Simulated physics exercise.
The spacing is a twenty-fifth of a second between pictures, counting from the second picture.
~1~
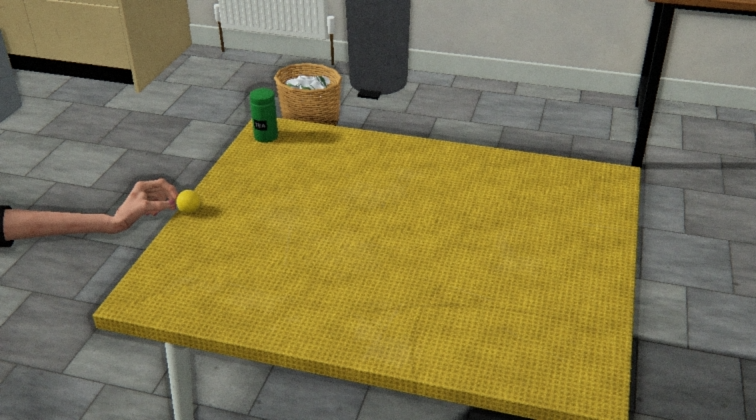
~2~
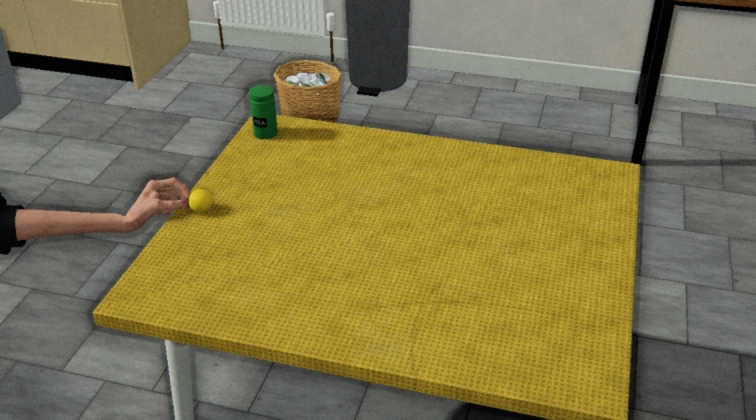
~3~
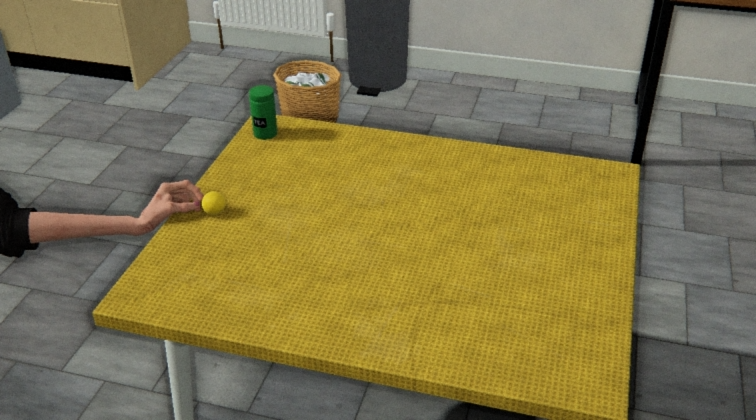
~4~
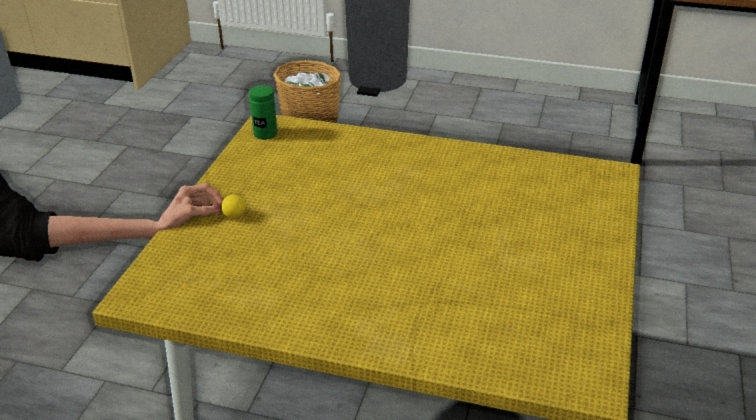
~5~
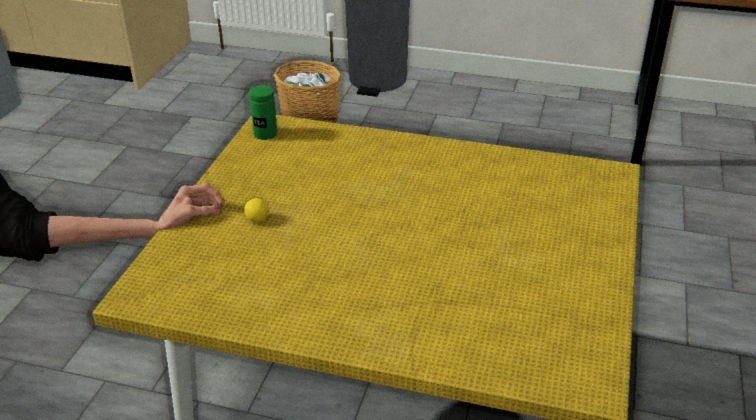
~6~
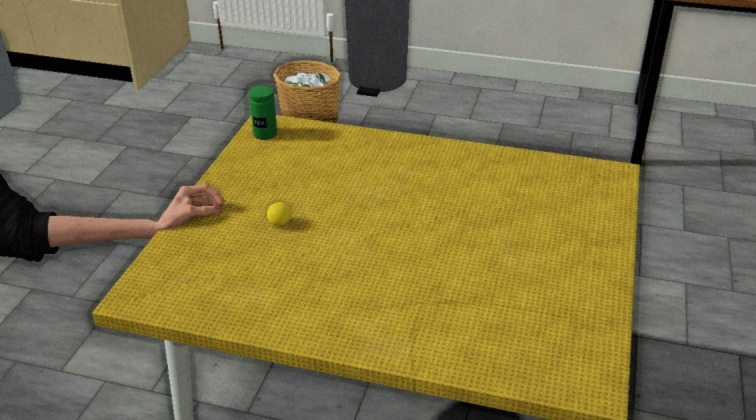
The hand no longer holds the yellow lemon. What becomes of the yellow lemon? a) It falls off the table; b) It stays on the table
The answer is a.
Then, 0.20 s past the last view, yellow lemon displaced well along near (392, 233).
Then, 0.50 s past the last view, yellow lemon displaced well along near (550, 259).
Then, 0.80 s past the last view, yellow lemon now off the table.
Then, 1.10 s past the last view, things are still on the move.
Finally, off the table, yellow lemon.
